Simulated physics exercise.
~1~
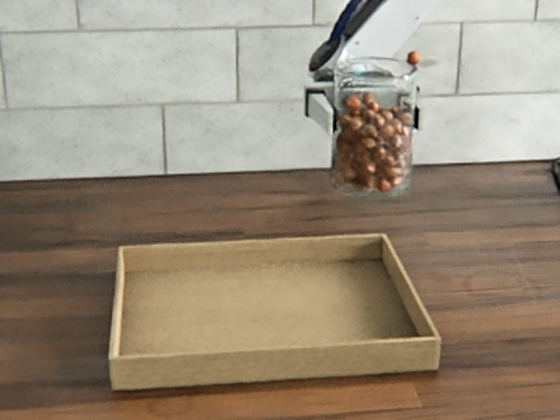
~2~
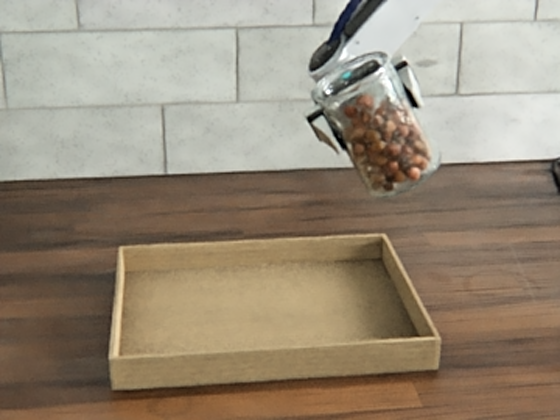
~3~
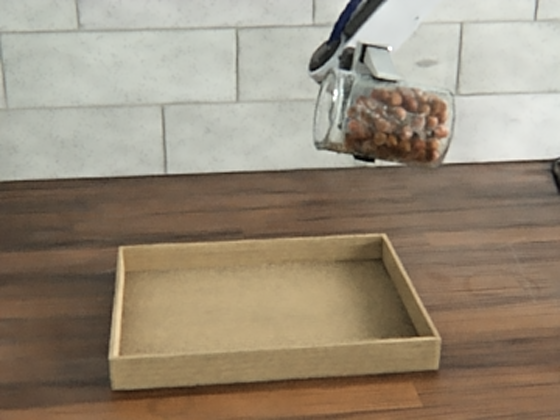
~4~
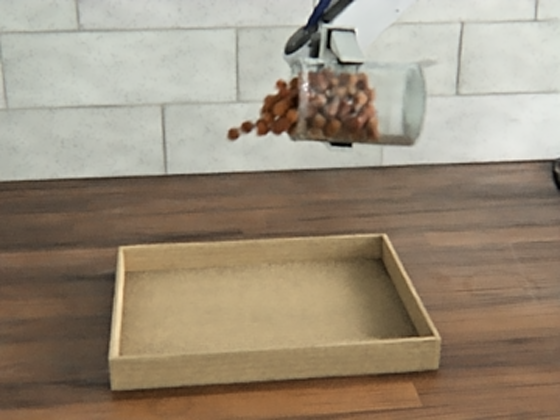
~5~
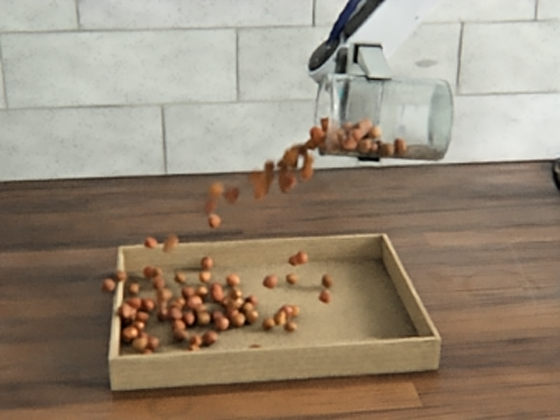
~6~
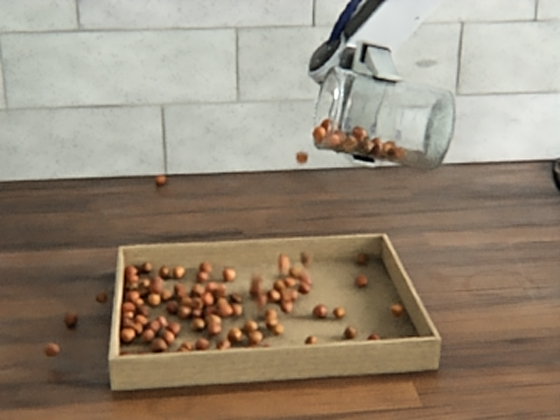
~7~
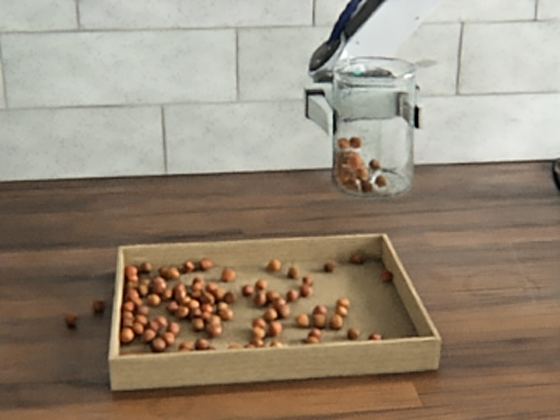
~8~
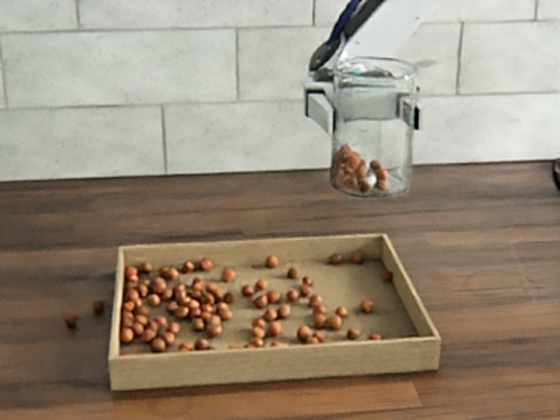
Robot gripper tilting a glass cup of hazelnuts leftward over a tray, spilling most into it, then righting with some left.
